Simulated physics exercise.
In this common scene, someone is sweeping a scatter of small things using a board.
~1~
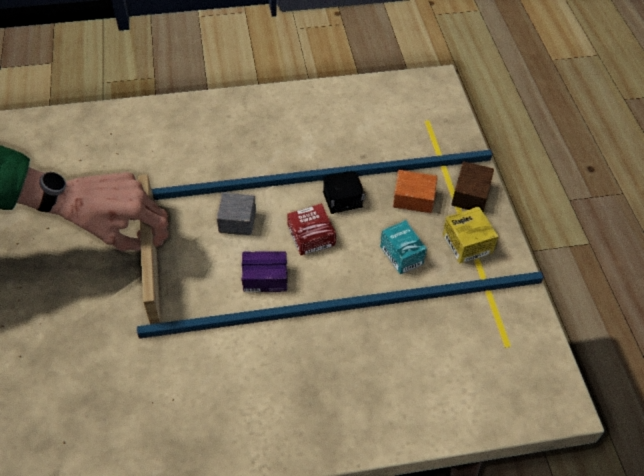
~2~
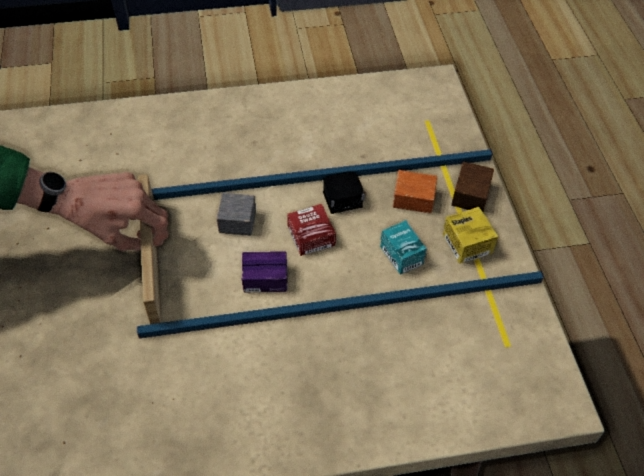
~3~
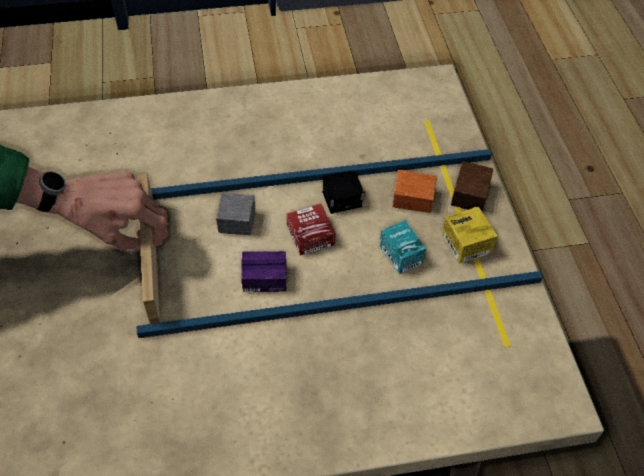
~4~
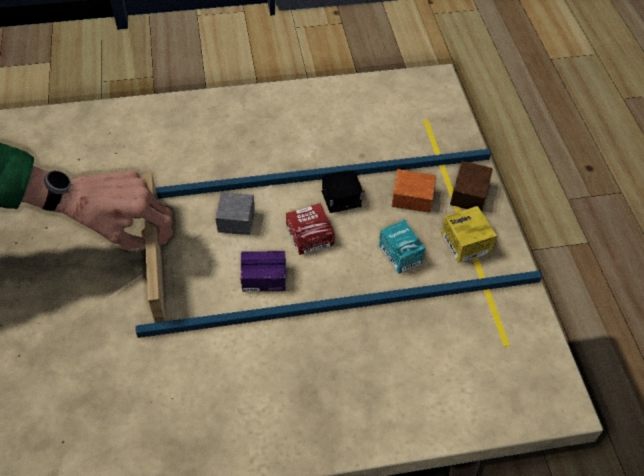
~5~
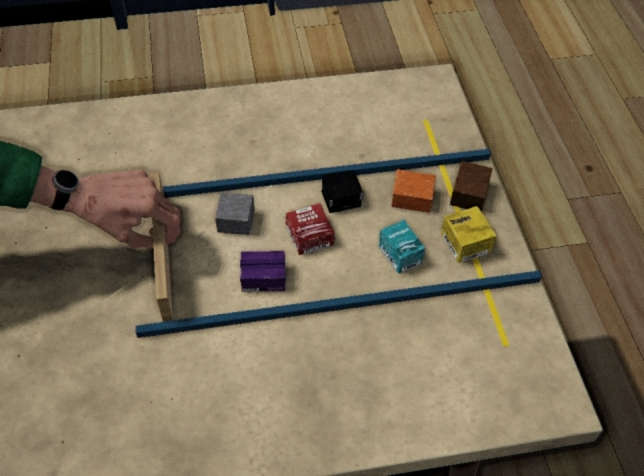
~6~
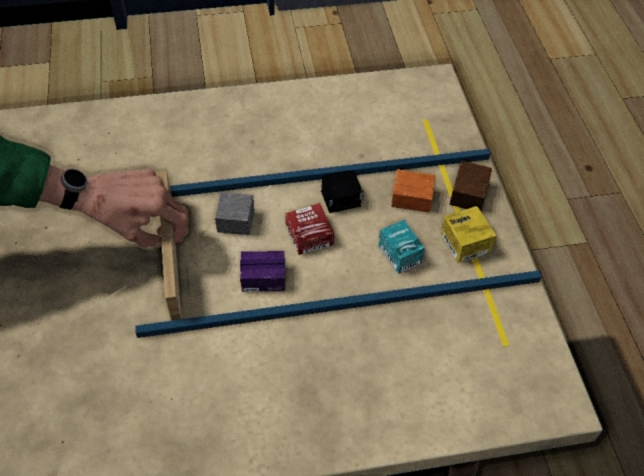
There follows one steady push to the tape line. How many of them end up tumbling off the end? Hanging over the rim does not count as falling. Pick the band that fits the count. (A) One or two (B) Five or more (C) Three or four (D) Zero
C, three or four.
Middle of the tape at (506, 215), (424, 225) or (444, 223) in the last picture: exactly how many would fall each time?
8, 1, 3.
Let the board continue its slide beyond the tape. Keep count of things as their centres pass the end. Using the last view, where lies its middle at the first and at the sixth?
First roughly (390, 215), later roughly (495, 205).
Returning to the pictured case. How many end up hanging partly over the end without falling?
2, I think.
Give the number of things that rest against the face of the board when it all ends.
3 touch it.
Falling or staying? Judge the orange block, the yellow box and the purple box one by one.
Verdict: Orange block down; yellow box down; purple box still on.
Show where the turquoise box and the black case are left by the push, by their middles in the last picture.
The first sits around (531, 243), while the other sits around (496, 174).
Soon after, none off yet; brown block at rest near (471, 186); yellow box at rest near (468, 235); orange block at rest near (413, 191).
After that, none off yet; brown block displaced a little near (485, 185); yellow box at rest near (469, 235); orange block displaced about its own width near (449, 189).
In the end, the number that fall off is three or four; gone, orange block, yellow box and brown block.
